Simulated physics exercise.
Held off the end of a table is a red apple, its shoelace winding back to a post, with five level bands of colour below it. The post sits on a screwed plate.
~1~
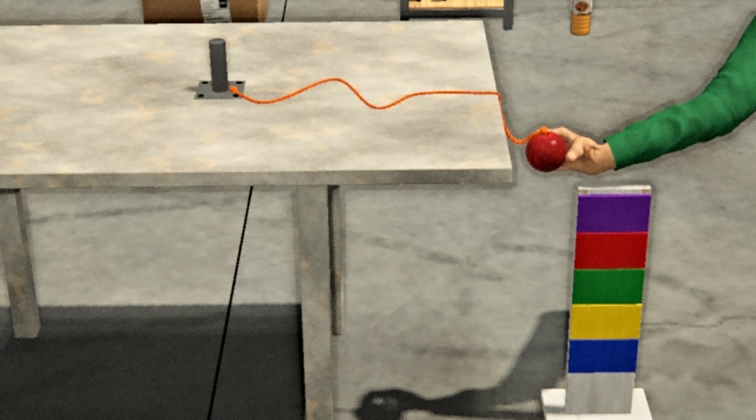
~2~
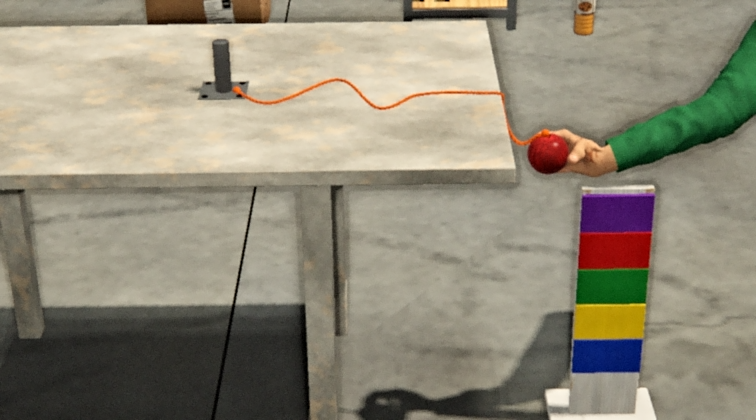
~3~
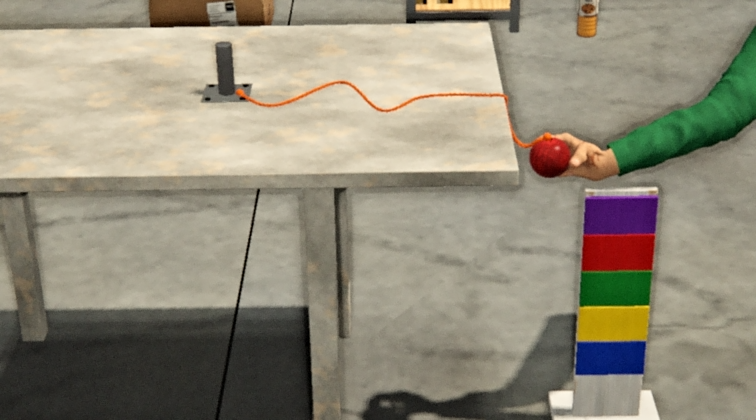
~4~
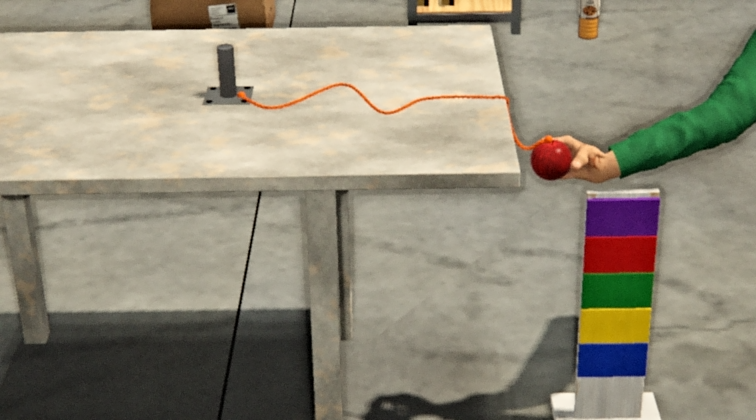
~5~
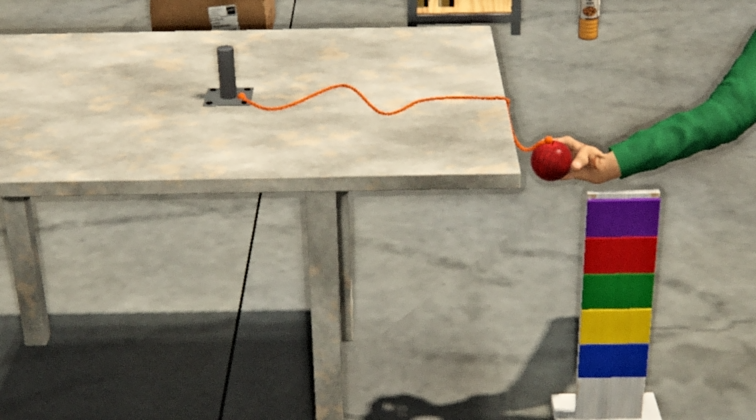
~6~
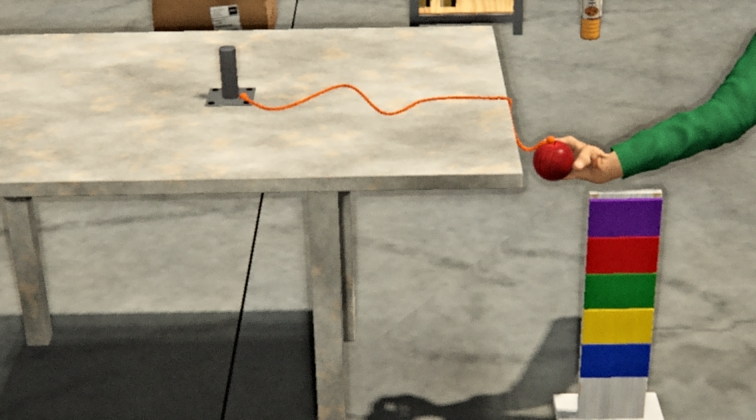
A hand in a green sleeve holding a red ball on an orange cord beside a table, above coloured bands, barely moving.
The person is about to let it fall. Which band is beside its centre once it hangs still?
The green band.
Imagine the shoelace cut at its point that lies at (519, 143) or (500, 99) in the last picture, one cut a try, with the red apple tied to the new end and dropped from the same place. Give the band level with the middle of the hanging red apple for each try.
One after the other: Red; purple.
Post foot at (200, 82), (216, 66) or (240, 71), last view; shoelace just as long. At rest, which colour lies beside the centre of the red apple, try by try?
Going case by case, it's red, red and finally green.
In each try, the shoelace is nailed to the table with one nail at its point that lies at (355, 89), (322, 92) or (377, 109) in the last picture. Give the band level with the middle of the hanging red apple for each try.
Taking the three tries in turn, you'd get red, red and purple.
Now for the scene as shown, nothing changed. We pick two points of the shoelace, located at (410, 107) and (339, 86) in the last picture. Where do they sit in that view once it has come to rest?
The first one ends up at (505, 101) and the second one at (379, 97).
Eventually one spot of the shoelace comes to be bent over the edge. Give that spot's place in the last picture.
(414, 105), give or take.
Early on, apple near (544, 291); level with green.
Midway, apple near (476, 278); level with green.
Near the end, apple near (517, 287); level with green.
Finally, apple near (505, 287); level with green. The green one.
